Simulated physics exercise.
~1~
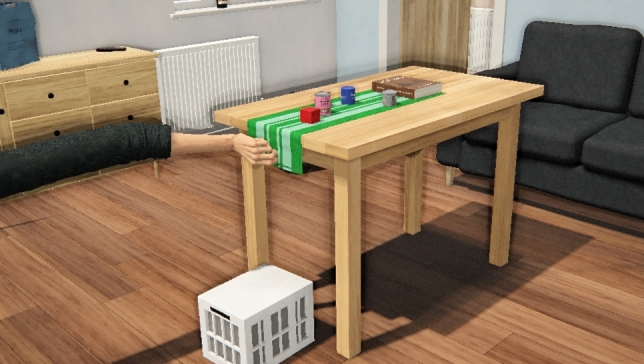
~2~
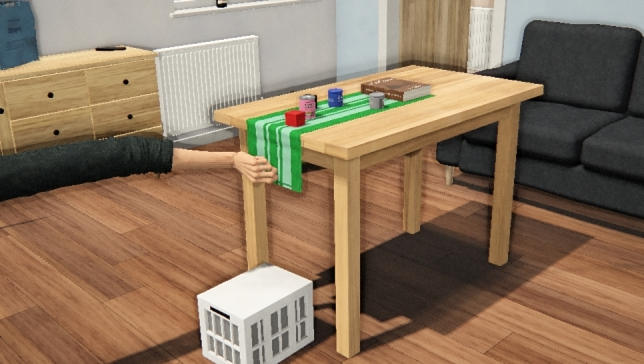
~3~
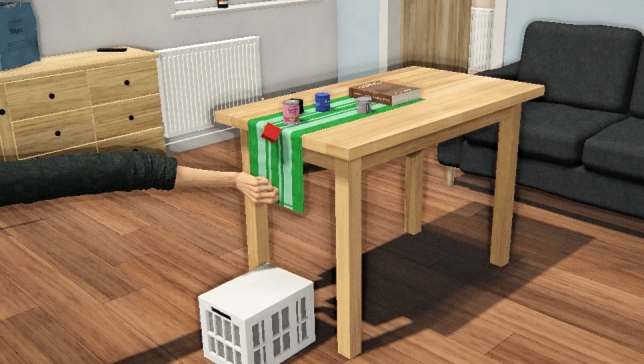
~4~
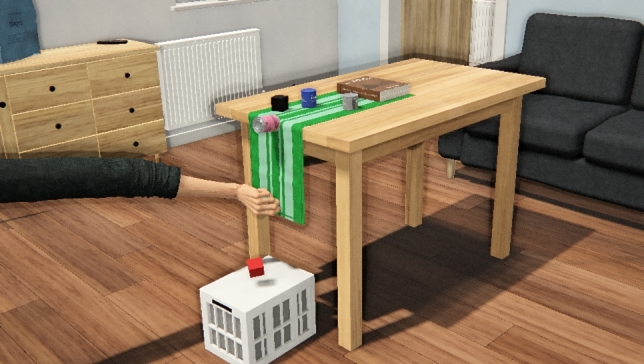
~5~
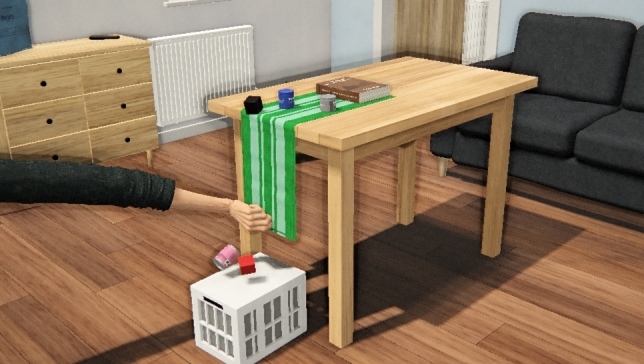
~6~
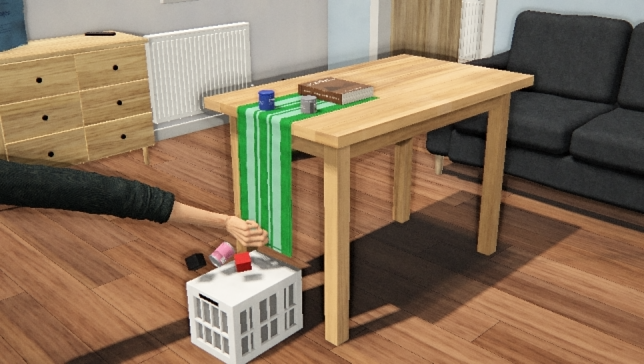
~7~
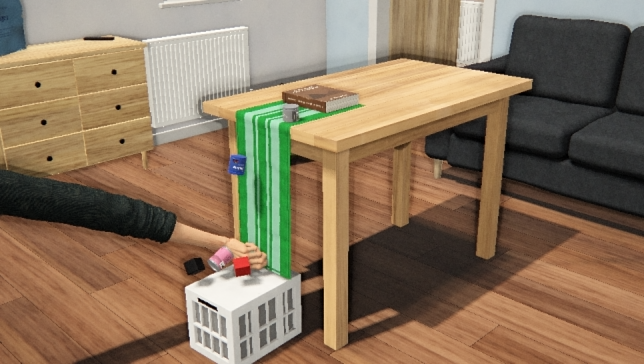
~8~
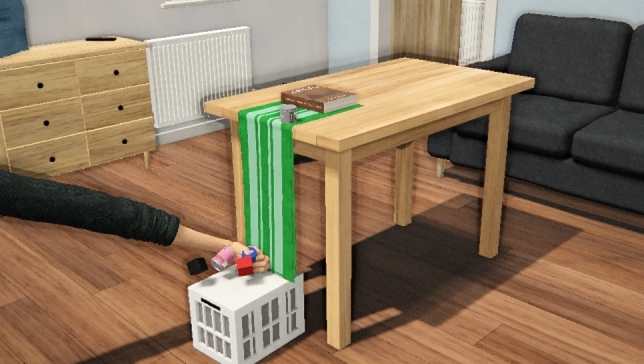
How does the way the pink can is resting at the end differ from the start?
At the start the pink can stands upright on the cloth on the table. At the end it lies on its side down by the top of the white crate.
